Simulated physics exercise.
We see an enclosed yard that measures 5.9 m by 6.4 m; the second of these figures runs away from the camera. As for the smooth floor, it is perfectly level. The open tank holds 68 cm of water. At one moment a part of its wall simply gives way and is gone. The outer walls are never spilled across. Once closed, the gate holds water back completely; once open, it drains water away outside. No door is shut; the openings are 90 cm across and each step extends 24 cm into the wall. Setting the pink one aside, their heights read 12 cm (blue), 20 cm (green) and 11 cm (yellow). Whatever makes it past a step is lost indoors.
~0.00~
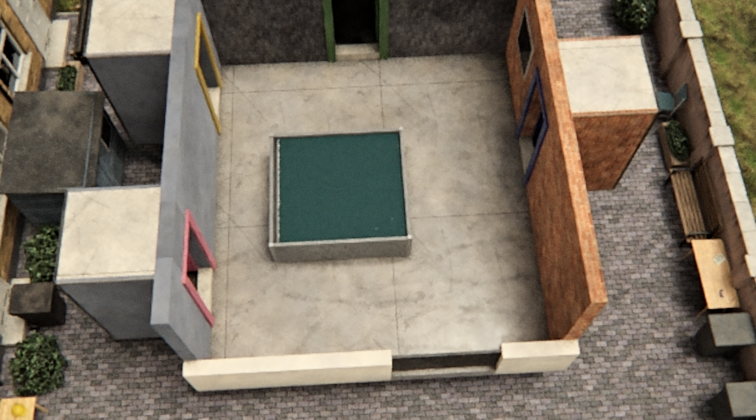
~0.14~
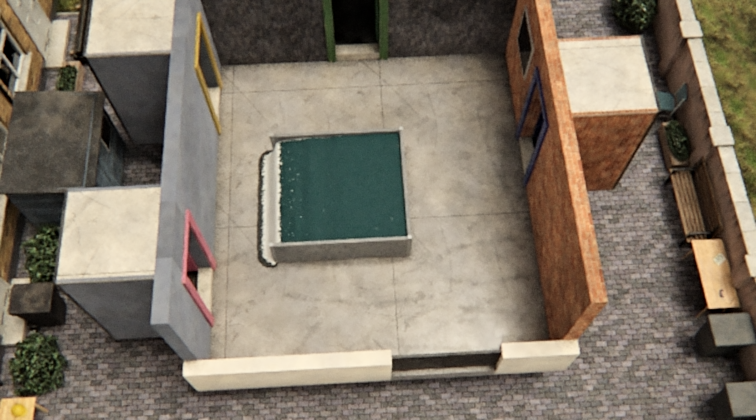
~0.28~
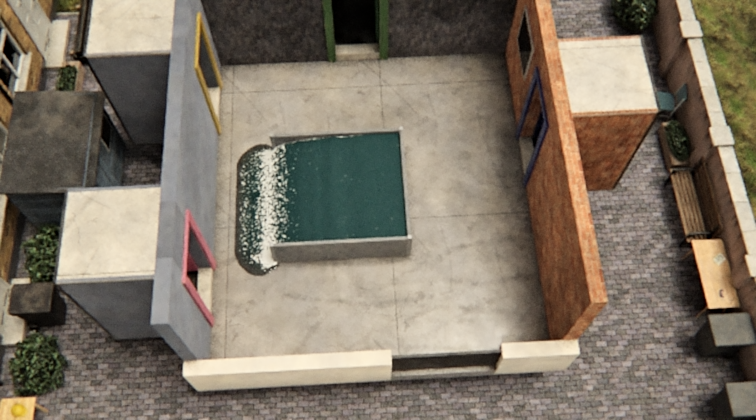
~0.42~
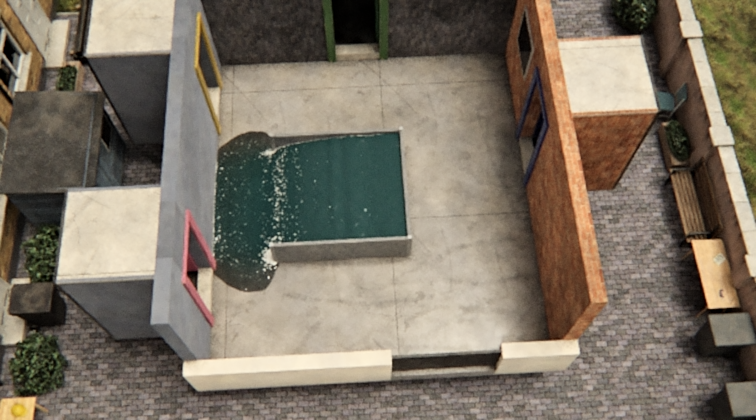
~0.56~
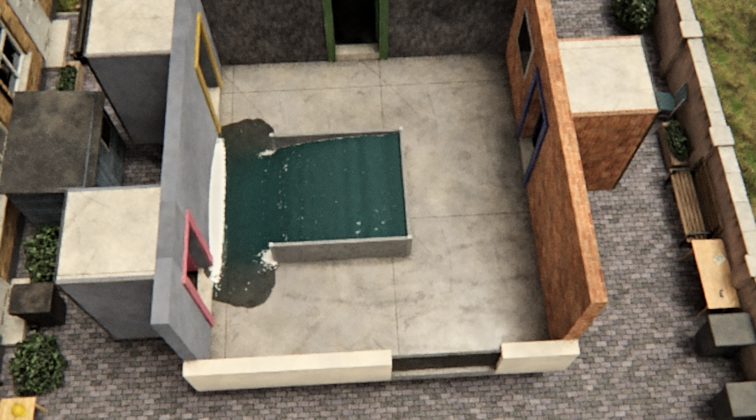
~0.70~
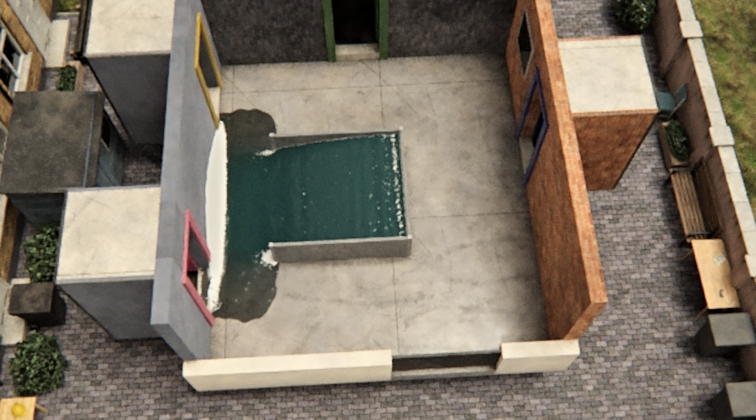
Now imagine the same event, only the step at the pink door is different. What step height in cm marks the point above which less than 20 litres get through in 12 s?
The point is around 23 cm.
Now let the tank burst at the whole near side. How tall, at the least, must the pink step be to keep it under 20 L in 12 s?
Minimum height: Approx. 18 cm.
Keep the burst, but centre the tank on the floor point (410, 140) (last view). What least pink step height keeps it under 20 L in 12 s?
About 10.5 cm.
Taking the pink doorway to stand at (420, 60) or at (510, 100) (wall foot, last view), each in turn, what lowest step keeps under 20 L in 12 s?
About 11.0 cm, then about 12.5 cm.
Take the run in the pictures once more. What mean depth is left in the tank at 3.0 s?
On average, around 21 cm.
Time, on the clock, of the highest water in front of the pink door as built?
That happens close to 1.8 s on the clock.
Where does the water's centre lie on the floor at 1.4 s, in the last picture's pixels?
Look at about (295, 204) in the last view.
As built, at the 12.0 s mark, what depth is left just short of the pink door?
Some 7.5 centimetres.
After 1.4 s water covers 20 % of the floor, deepest (52 cm) near (226, 219); 25 cm at the pink door, 10 litres in over its 14 cm step.
After 3.0 s water covers 50 % of the floor, deepest (38 cm) near (210, 372); 20 cm at the pink door, 72 litres in over its 14 cm step.
After 12.0 s water covers 100 % of the floor, deepest (14 cm) near (515, 154); 7 cm at the pink door, 86 litres in over its 14 cm step.
At the pink door as built, the water arrived by 0.6 s and peaked near 26 cm at 1.8 s.
With a step of 18.5 cm, 48 litres would have come in within the 12 s; with 25.5 cm, 13 litres. So under 20 litres takes about 23 cm.
